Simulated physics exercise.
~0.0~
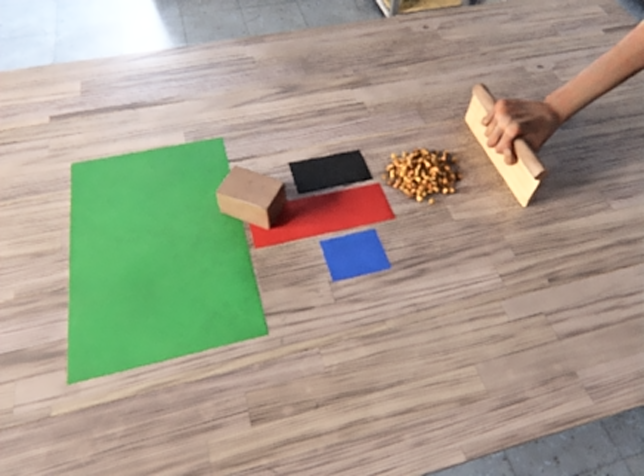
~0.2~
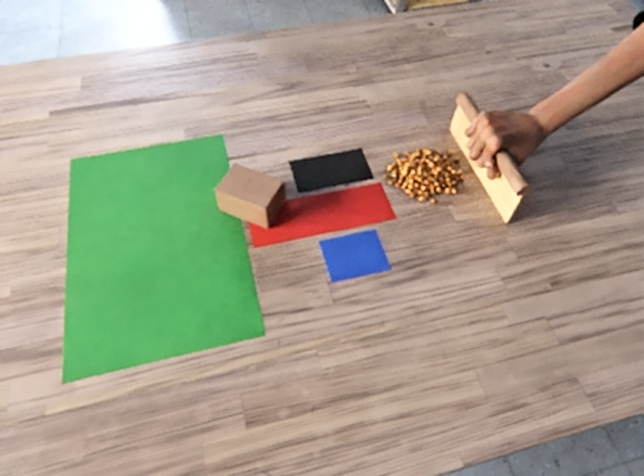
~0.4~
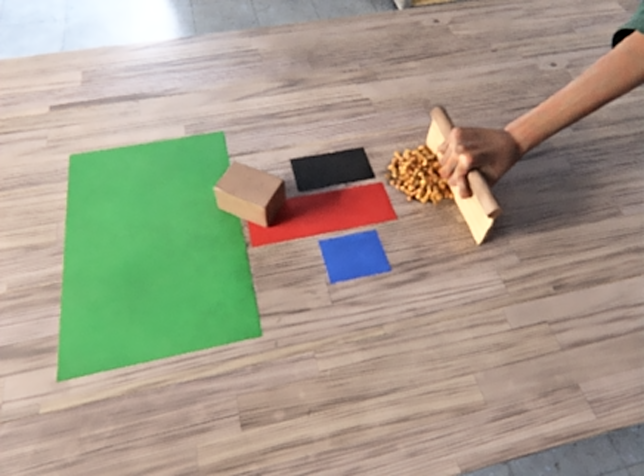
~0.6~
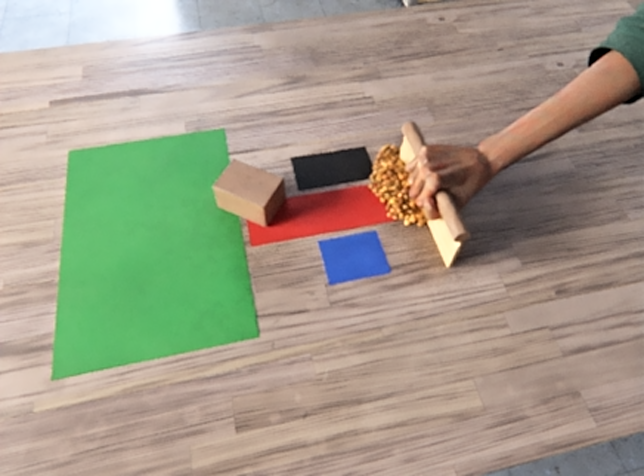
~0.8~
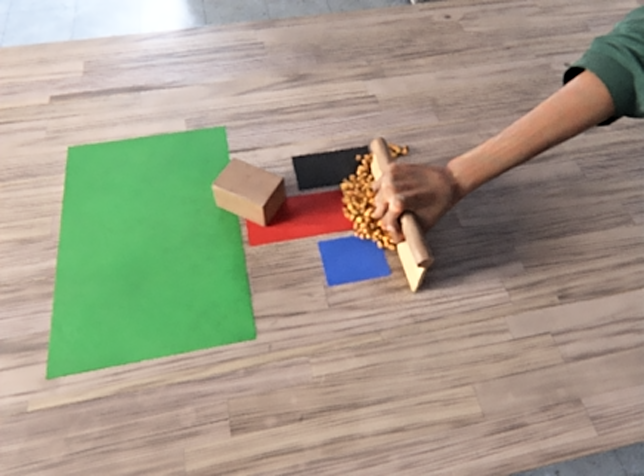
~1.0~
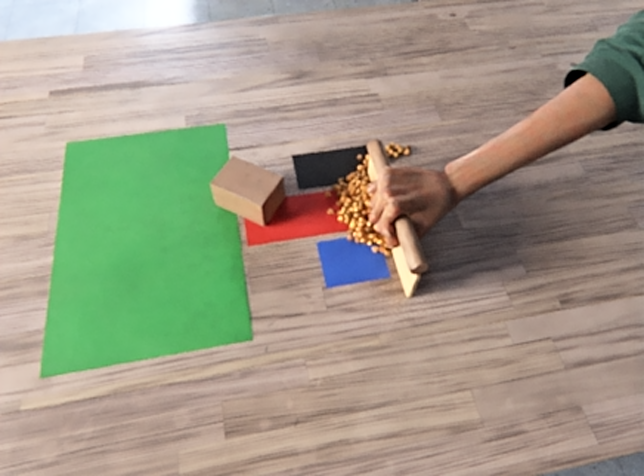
The clip opens on a wooden surface with green, red, black and blue mats, a brown block where the green and red mats meet, and a pile of roasted chickpeas to their right. A hand holding a wooden scraper moves it left and slightly down toward the pile. The blade reaches the chickpeas and pushes them onto the right end of the red mat. They spread into a longer band along the blade, some trailing past its upper end. The scraper slows beside the mats, leaving most chickpeas on red, a few on black and blue, and none on green.
